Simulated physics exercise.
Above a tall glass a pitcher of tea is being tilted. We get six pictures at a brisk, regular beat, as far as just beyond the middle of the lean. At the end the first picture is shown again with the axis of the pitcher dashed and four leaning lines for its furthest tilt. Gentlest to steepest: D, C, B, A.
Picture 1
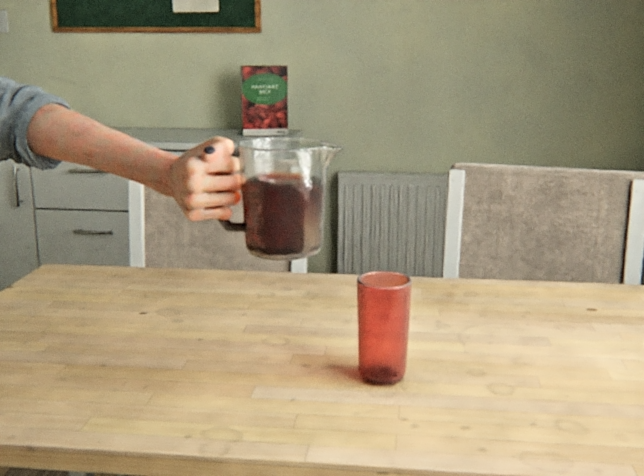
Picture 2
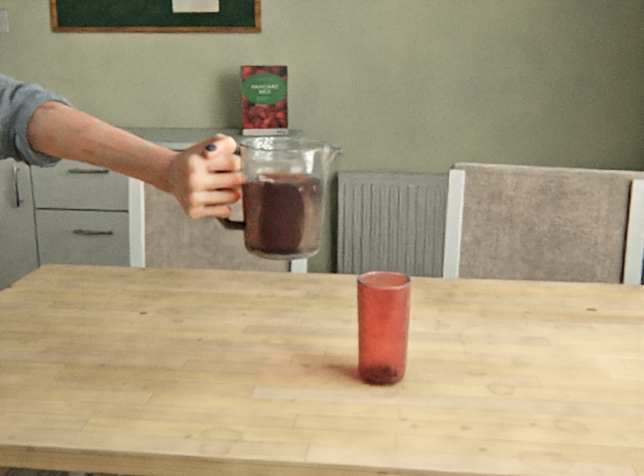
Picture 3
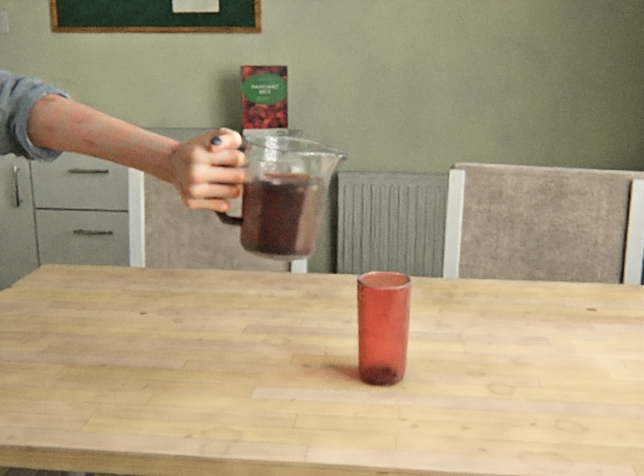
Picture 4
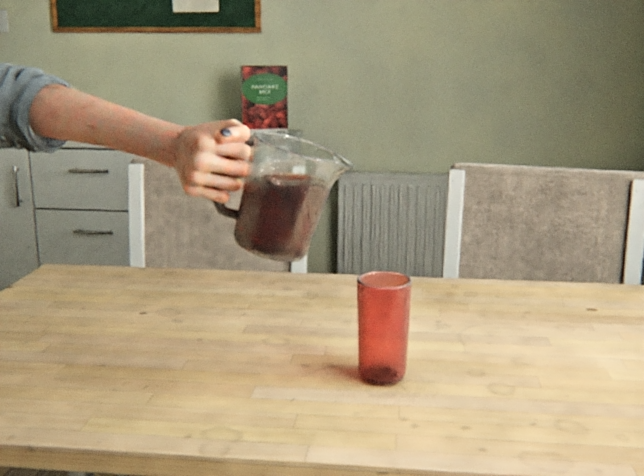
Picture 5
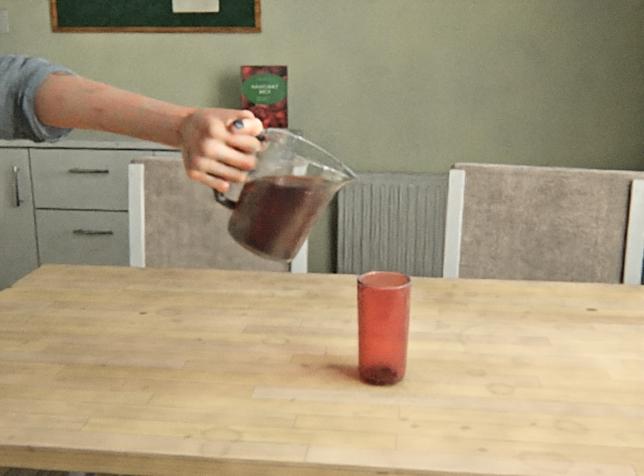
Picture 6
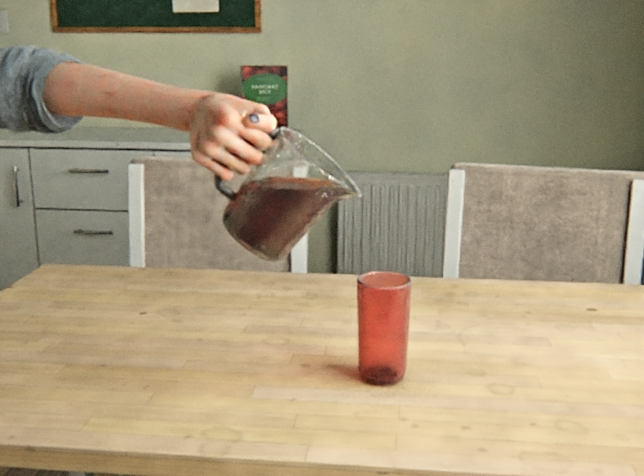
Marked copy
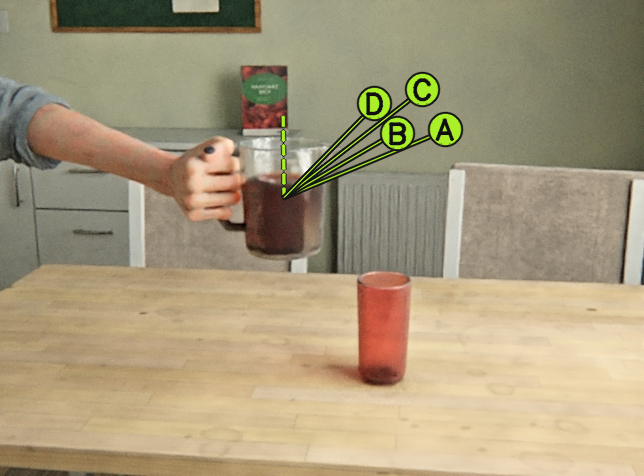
A hand held a clear pitcher of dark tea upright above and to the left of a tall red glass on a wooden table, then steadily tilted it to the right, its lip lowering.
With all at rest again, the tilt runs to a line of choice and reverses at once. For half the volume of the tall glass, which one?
Go for B.
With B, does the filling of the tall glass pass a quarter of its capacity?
Yes, clearly.
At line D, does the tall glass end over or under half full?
Under.
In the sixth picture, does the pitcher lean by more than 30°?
Yes.
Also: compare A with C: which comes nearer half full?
C it is.
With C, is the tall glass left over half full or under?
Under half.
In lime, A at (429, 136); B at (381, 140); C at (408, 100); D at (363, 116).
With A, the tall glass ends with about 80 % of what it can hold.
With B, the tall glass ends with about 51 % of what it can hold.
With C, the tall glass ends with about 29 % of what it can hold.
With D, the tall glass ends with about 12 % of what it can hold.
